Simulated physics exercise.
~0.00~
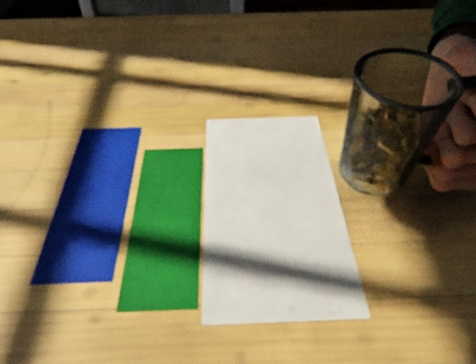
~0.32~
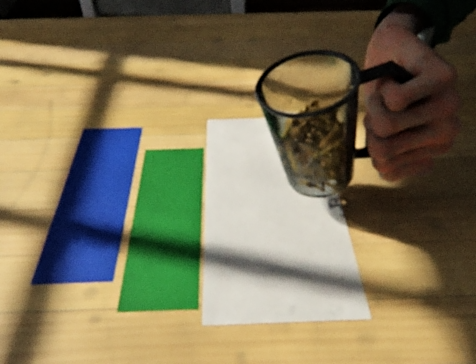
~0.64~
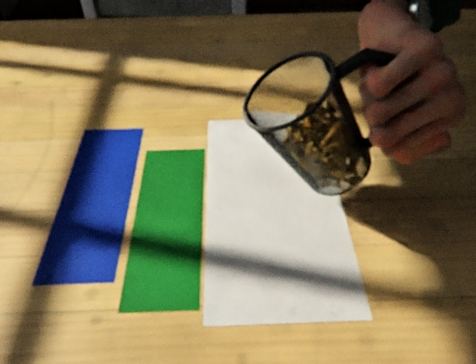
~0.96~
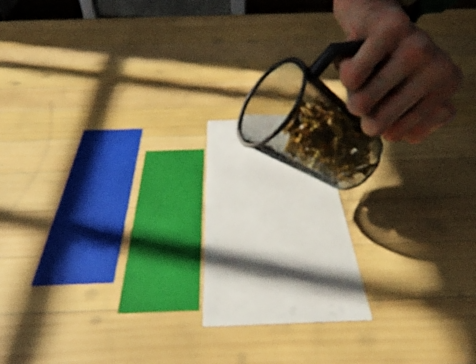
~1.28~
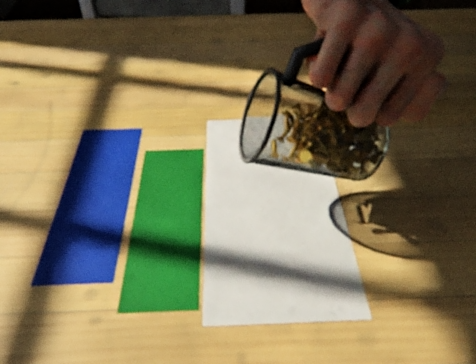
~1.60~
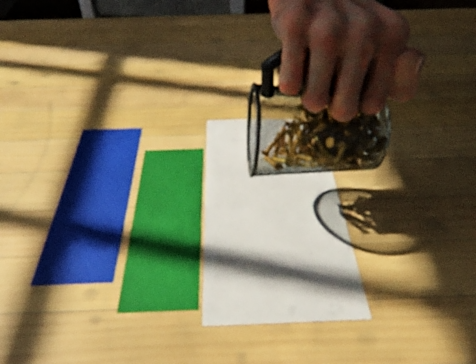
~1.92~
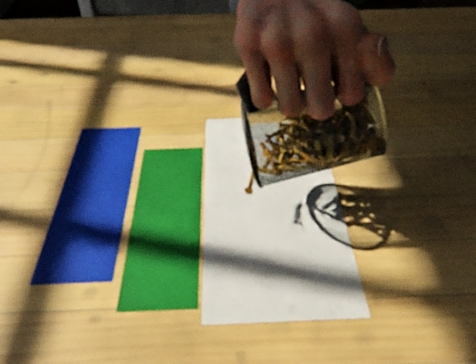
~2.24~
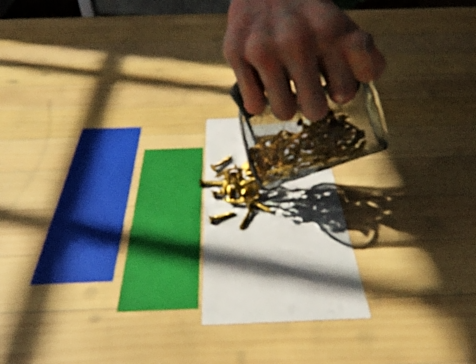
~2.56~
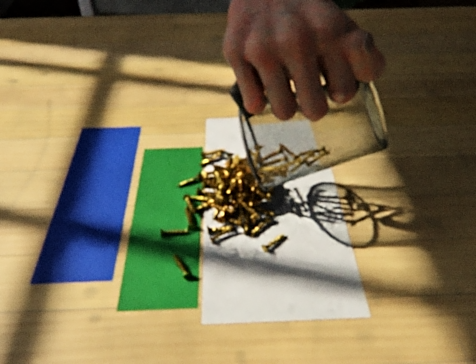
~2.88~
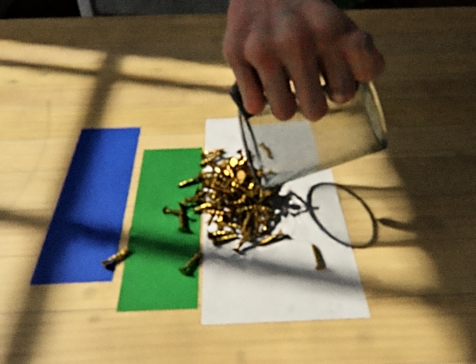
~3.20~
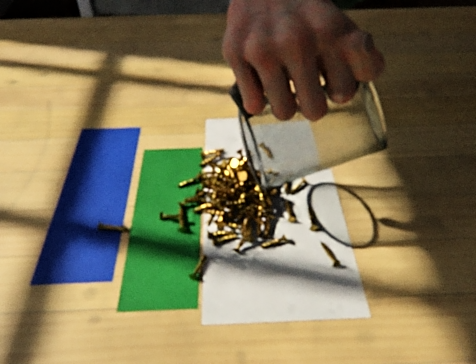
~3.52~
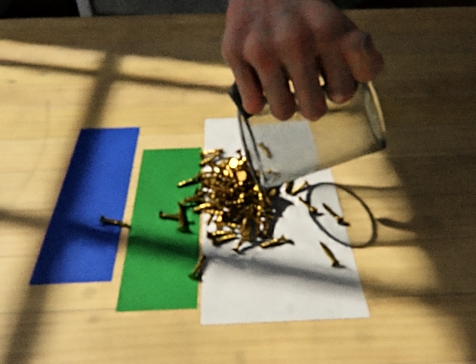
A hand brought a clear cup of brass-coloured screws in from the right and tipped it over the white mat until they poured out in a heap, with a few landing on the green mat and one coming to rest on the blue mat.
